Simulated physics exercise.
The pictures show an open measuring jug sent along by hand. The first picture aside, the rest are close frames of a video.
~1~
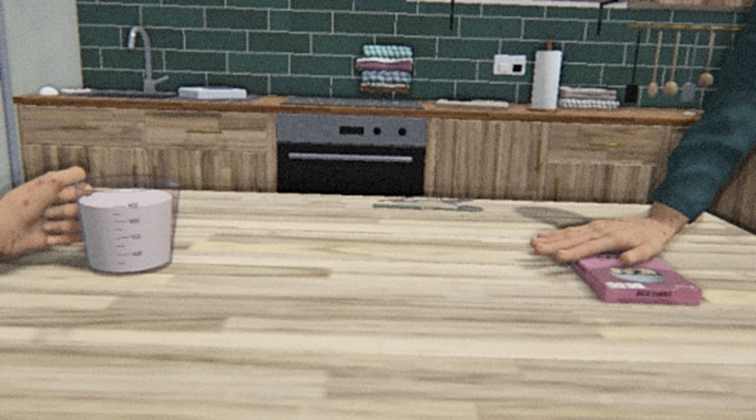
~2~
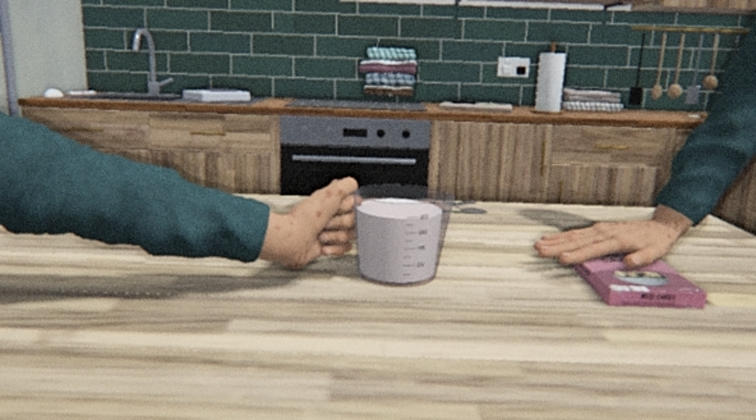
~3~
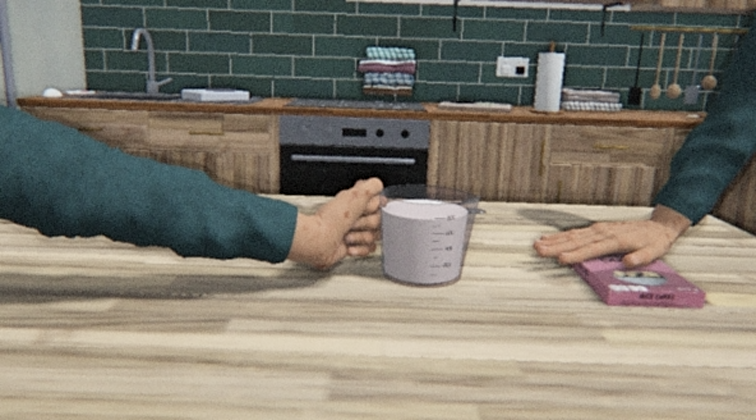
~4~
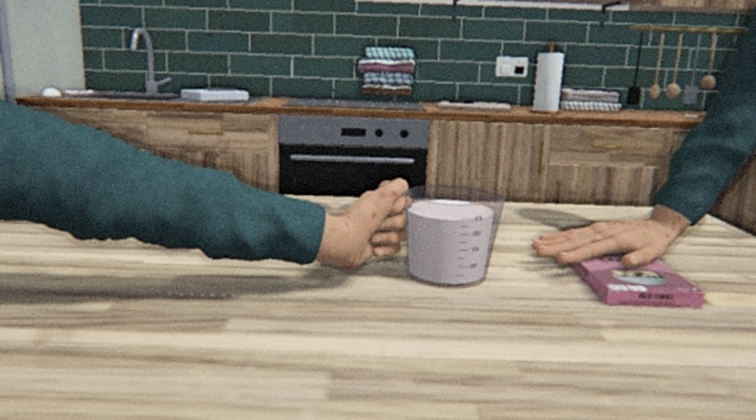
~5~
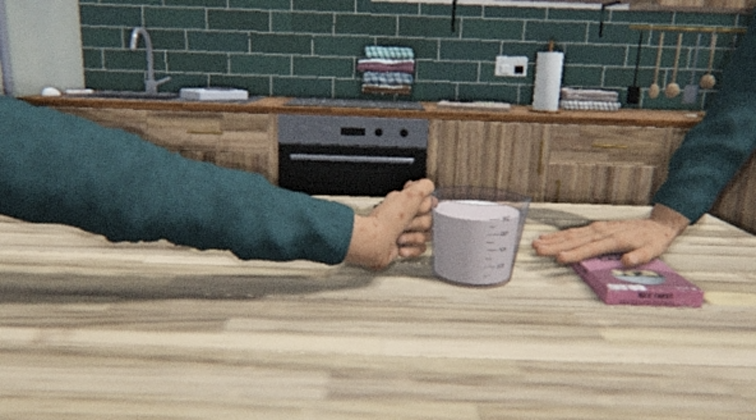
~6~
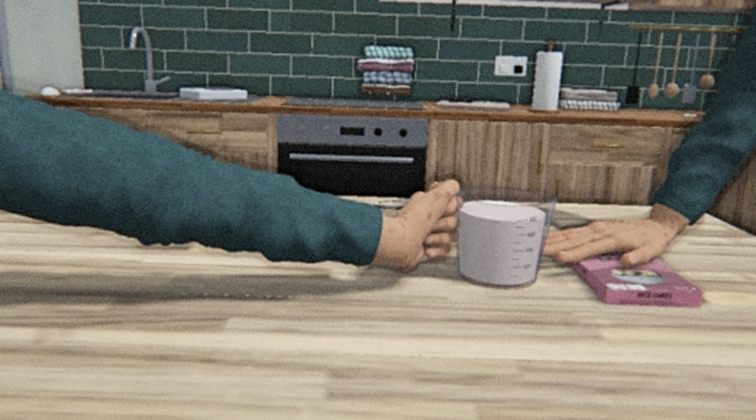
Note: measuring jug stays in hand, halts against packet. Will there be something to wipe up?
Well, it will brim over, I reckon.
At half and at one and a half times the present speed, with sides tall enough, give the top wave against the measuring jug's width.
15 %, then 50 %.
Shortly, the measuring jug meets the packet.
Then, the milk surges up the wall; it has lost some.
At the finish, the measuring jug stands at the packet; it has lost some.
